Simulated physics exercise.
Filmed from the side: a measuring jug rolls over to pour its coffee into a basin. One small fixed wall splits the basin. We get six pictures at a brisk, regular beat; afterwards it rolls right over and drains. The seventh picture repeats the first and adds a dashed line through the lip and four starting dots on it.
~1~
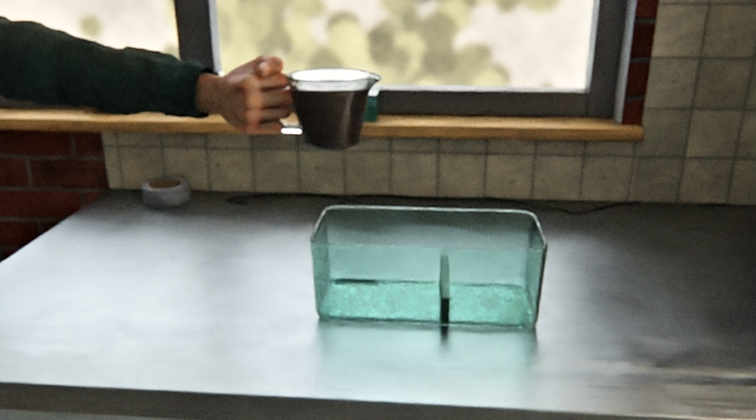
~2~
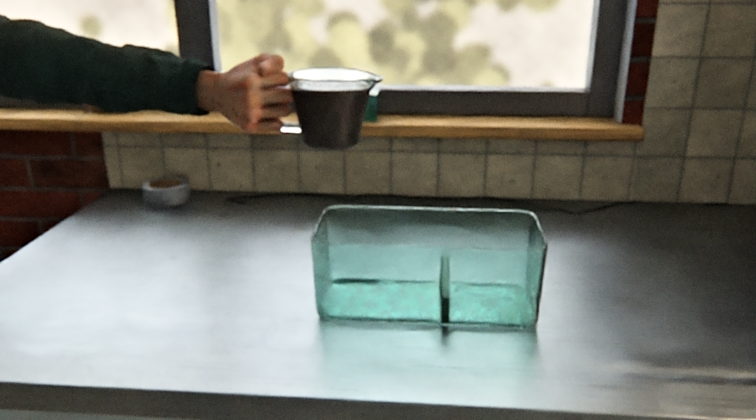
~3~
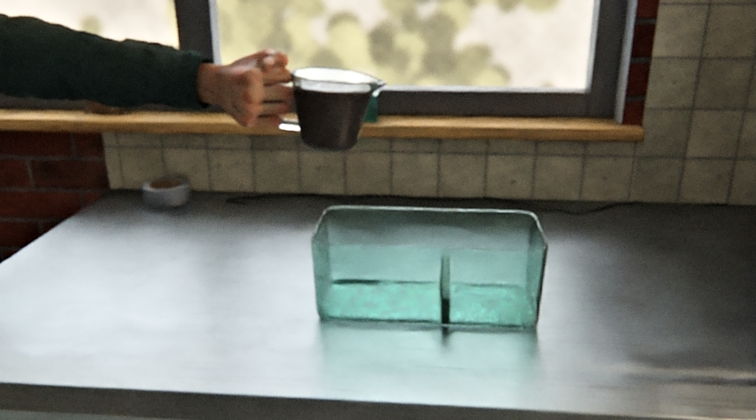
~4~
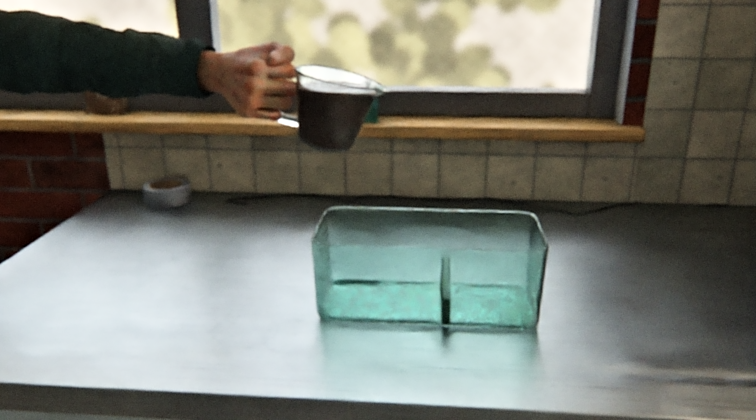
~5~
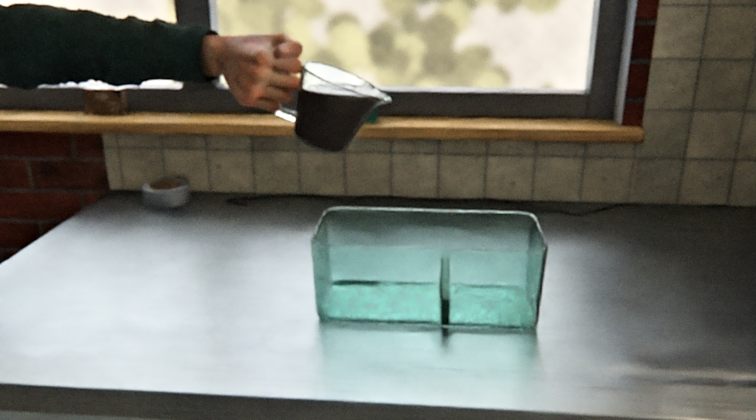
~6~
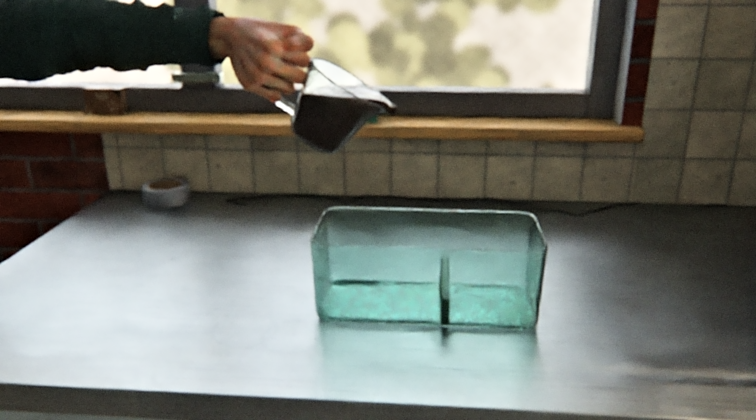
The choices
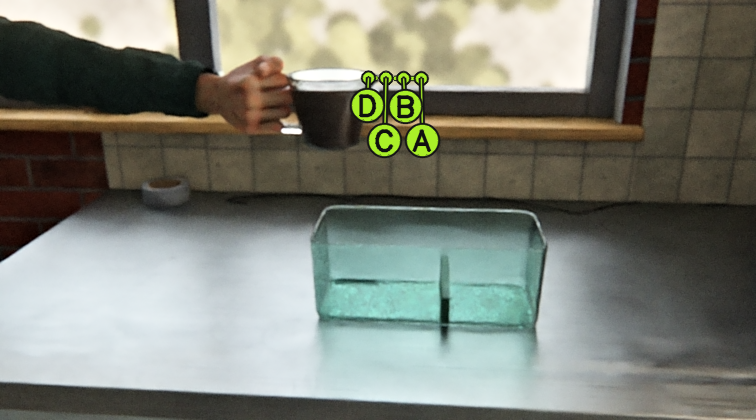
In this clip, a hand holds a measuring jug of dark liquid above a clear greenish basin with a low dividing wall, then gradually tilts it to the right until the liquid reaches just over the lip.
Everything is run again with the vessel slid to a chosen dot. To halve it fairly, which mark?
Dot B.
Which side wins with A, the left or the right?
The right one.
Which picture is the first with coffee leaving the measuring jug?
In picture 6.
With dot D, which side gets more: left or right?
More ends on the left.
On the marked copy, A at (421, 78); B at (403, 78); C at (386, 78); D at (368, 78).
If A is chosen, about 15 % ends left of the wall and 84 % right of it.
If B is chosen, about 55 % ends left of the wall and 44 % right of it.
If C is chosen, about 83 % ends left of the wall and 13 % right of it; 4 % is lost outside.
If D is chosen, about 92 % ends left of the wall and 6 % right of it.
